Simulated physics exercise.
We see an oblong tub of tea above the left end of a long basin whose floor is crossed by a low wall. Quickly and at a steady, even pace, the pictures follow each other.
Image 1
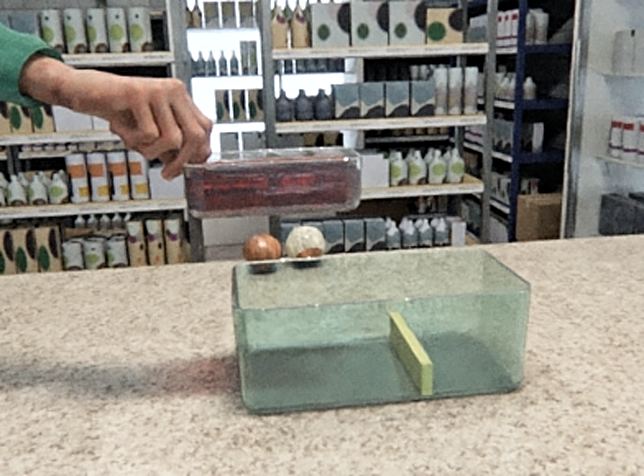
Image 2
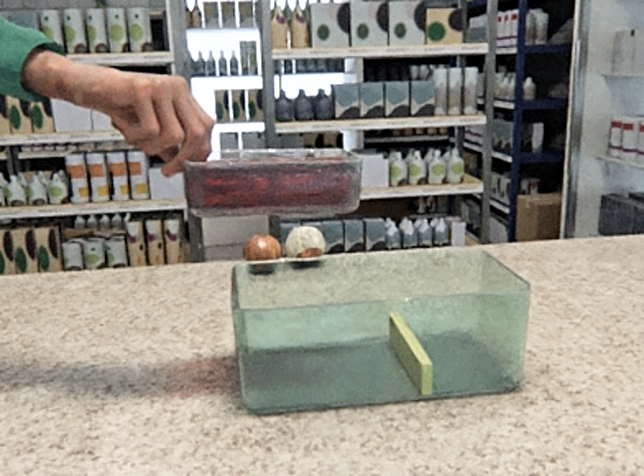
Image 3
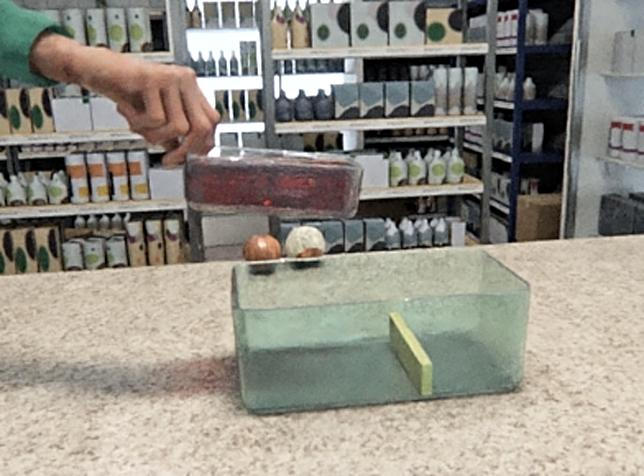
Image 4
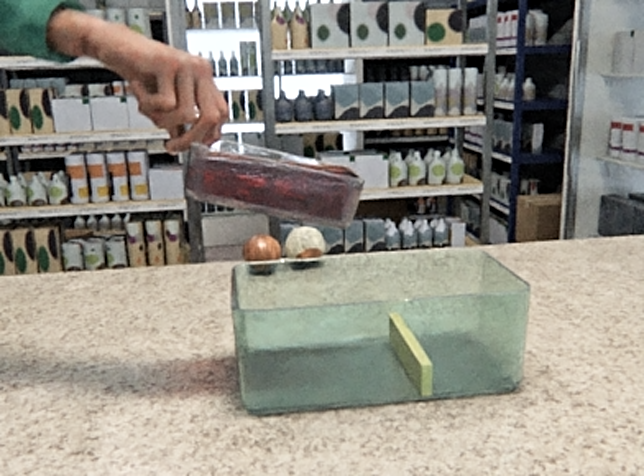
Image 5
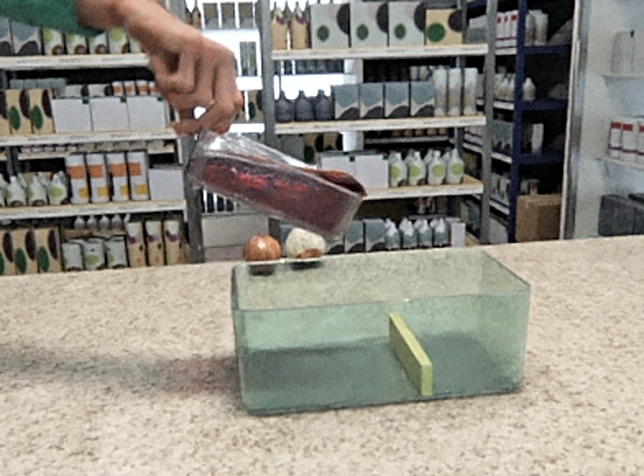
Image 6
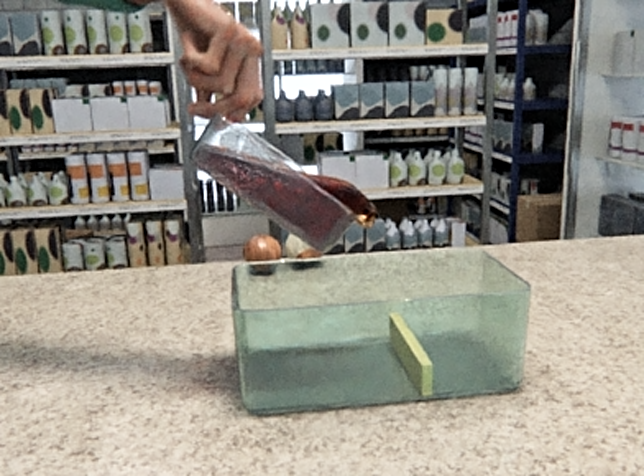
A hand tilting a clear tub of dark red liquid rightward above a long glass basin, liquid starting to slip over its lip.
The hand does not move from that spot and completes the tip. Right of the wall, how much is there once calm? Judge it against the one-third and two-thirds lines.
Falls short of a third.
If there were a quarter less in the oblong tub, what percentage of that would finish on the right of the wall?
That share would be some 10 parts in a hundred.
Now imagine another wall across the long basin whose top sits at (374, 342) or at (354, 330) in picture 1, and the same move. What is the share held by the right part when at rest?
First try around 65 percent; second try around 80 percent.
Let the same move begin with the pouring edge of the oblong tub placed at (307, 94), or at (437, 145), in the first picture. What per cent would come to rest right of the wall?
Roughly 15 percent on the first try and 65 percent on the second.
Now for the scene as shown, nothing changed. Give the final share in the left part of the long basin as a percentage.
Share approx. 75 %.
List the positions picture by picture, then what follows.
Tilt 0°; pouring edge (355, 154); surface from (190, 167) to (352, 160); the long basin's rim runs from (233, 287) to (506, 268); the wall's top is at (409, 336), in the first picture.
Tilt 2°; pouring edge (355, 157); surface from (190, 166) to (352, 161), in the second picture.
Tilt 7°; pouring edge (357, 164); surface from (191, 163) to (354, 165), in the third picture.
Tilt 15°; pouring edge (358, 177); surface from (194, 158) to (356, 170), in the fourth picture.
Tilt 26°; pouring edge (356, 193); surface from (194, 153) to (341, 178); 4 per cent is over the edge, in the fifth picture.
Tilt 39°; pouring edge (351, 210); surface from (196, 147) to (326, 181); 13 per cent is over the edge, in the sixth picture.
A moment on, the oblong tub is tipped right over and 6 per cent is still to pour, 73 is left of the wall and 18 right of it.
Next, the oblong tub is tipped right over and 0 per cent is still to pour, 72 is left of the wall and 19 right of it.
Then the oblong tub is tipped right over and 0 per cent is still to pour, 75 is left of the wall and 19 right of it.
Later the oblong tub is tipped right over and 0 per cent is still to pour, 75 is left of the wall and 19 right of it.
Finally, 75 per cent lies left of the wall, 20 right of it and 6 outside.
